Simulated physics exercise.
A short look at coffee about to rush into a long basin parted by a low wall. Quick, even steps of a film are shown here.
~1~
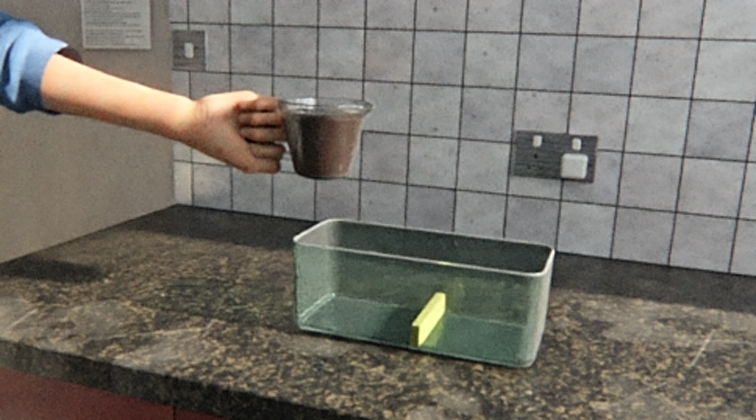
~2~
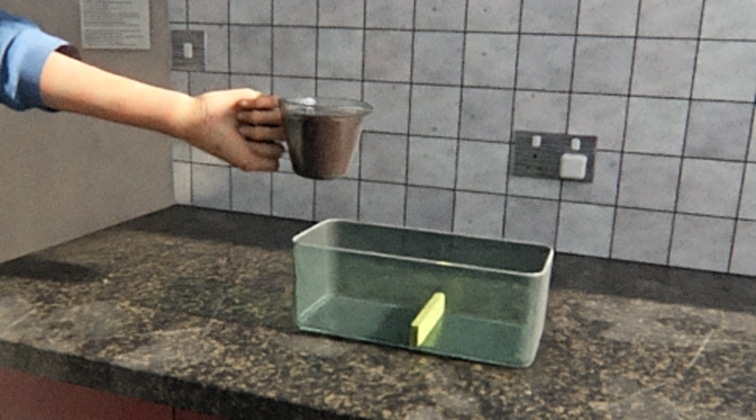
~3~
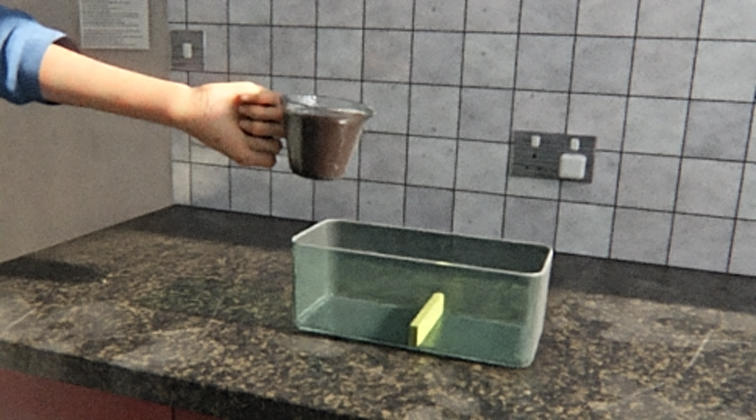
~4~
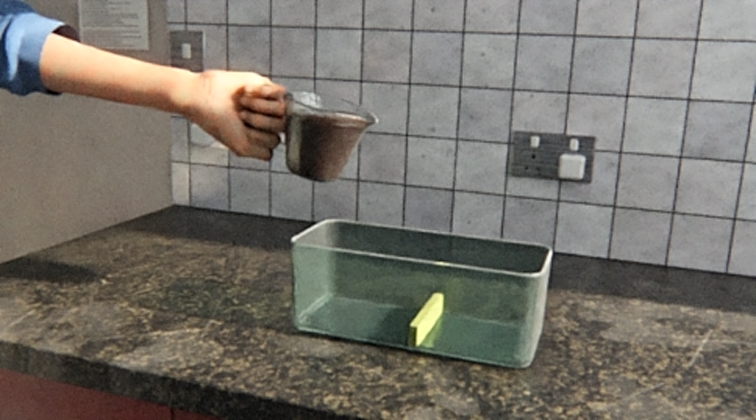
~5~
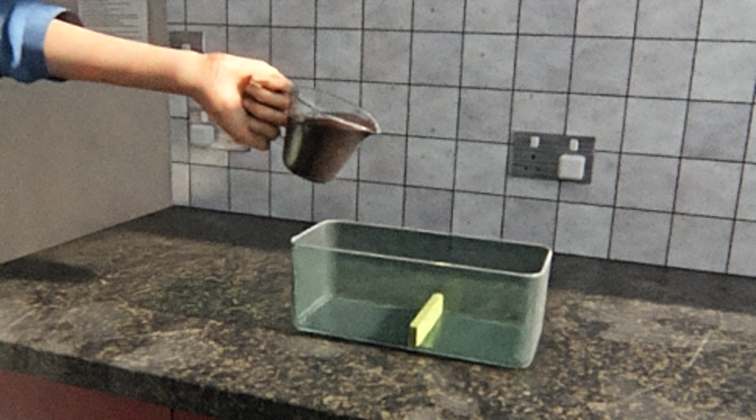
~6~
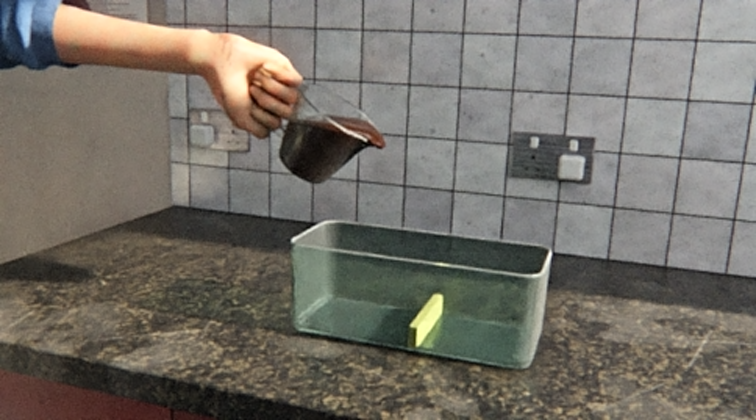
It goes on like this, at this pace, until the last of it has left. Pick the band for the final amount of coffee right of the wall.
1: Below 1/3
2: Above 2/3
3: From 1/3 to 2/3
Option 1: Below 1/3.
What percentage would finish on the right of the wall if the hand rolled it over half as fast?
Roughly 20 in a hundred.
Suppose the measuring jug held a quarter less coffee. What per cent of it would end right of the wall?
Some 10 parts in a hundred.
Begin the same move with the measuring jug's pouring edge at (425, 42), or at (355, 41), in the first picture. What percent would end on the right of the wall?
The first start gives some 75 %, the second some 15 %.
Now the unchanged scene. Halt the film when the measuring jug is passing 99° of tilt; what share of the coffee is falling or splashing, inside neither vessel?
It's close to 25 %.
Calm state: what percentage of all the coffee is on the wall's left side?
Some 80 per cent.
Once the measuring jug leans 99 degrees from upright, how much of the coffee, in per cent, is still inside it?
Still holding around 30 %, give or take.
A moment on, the measuring jug is tipped on its side and 29 per cent is still to pour, 40 is left of the wall and 5 right of it.
Next, the measuring jug is tipped right over and 1 per cent is still to pour, 84 is left of the wall and 11 right of it.
Then the measuring jug is tipped right over and 0 per cent is still to pour, 82 is left of the wall and 15 right of it.
Later the measuring jug is tipped right over and 0 per cent is still to pour, 80 is left of the wall and 17 right of it.
Finally, 80 per cent lies left of the wall, 17 right of it and 3 outside.
